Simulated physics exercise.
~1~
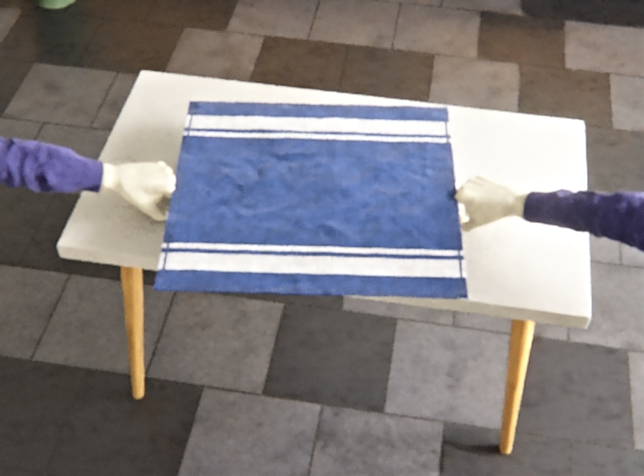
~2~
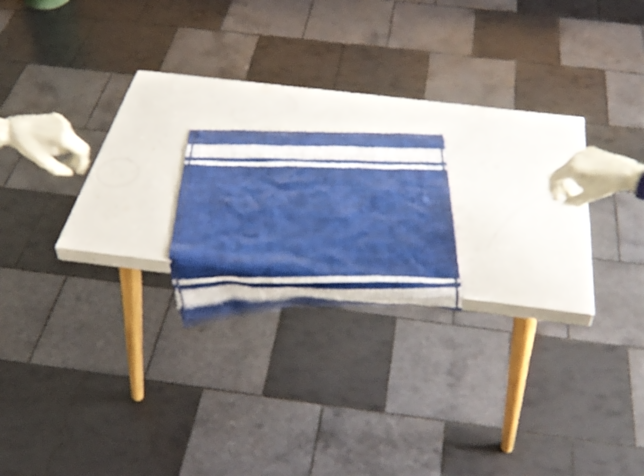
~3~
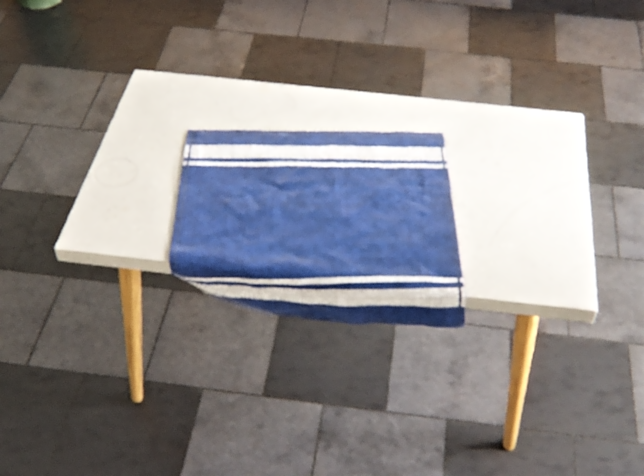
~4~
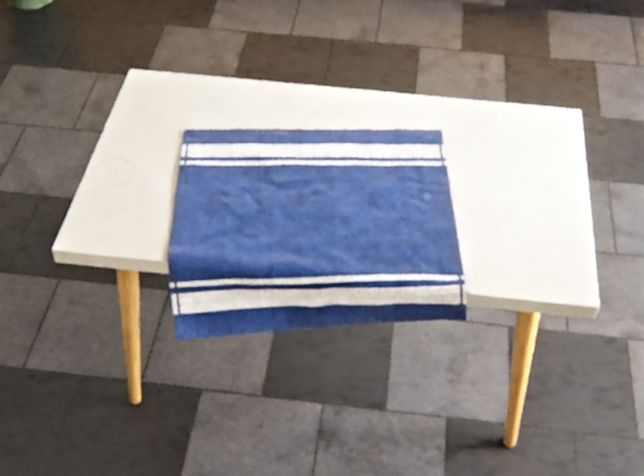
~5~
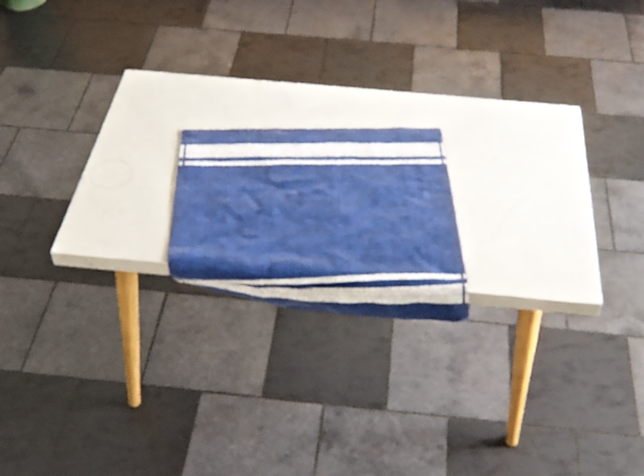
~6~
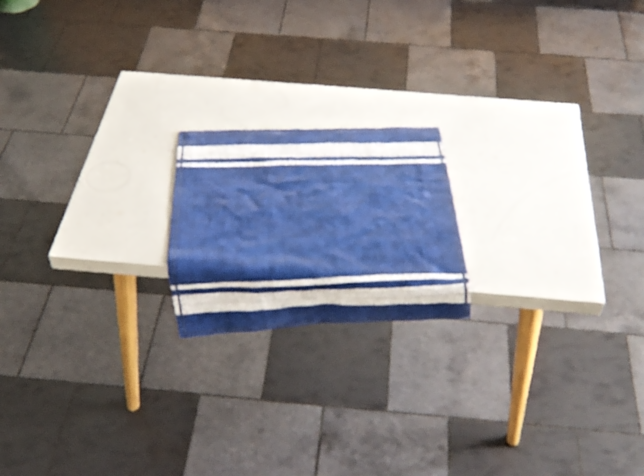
A blue scarf with white stripes was held flat over a white table by two gloved hands, which let go and pulled away. It settled with its front edge hanging over the side, flapped a little, and stayed on the table.
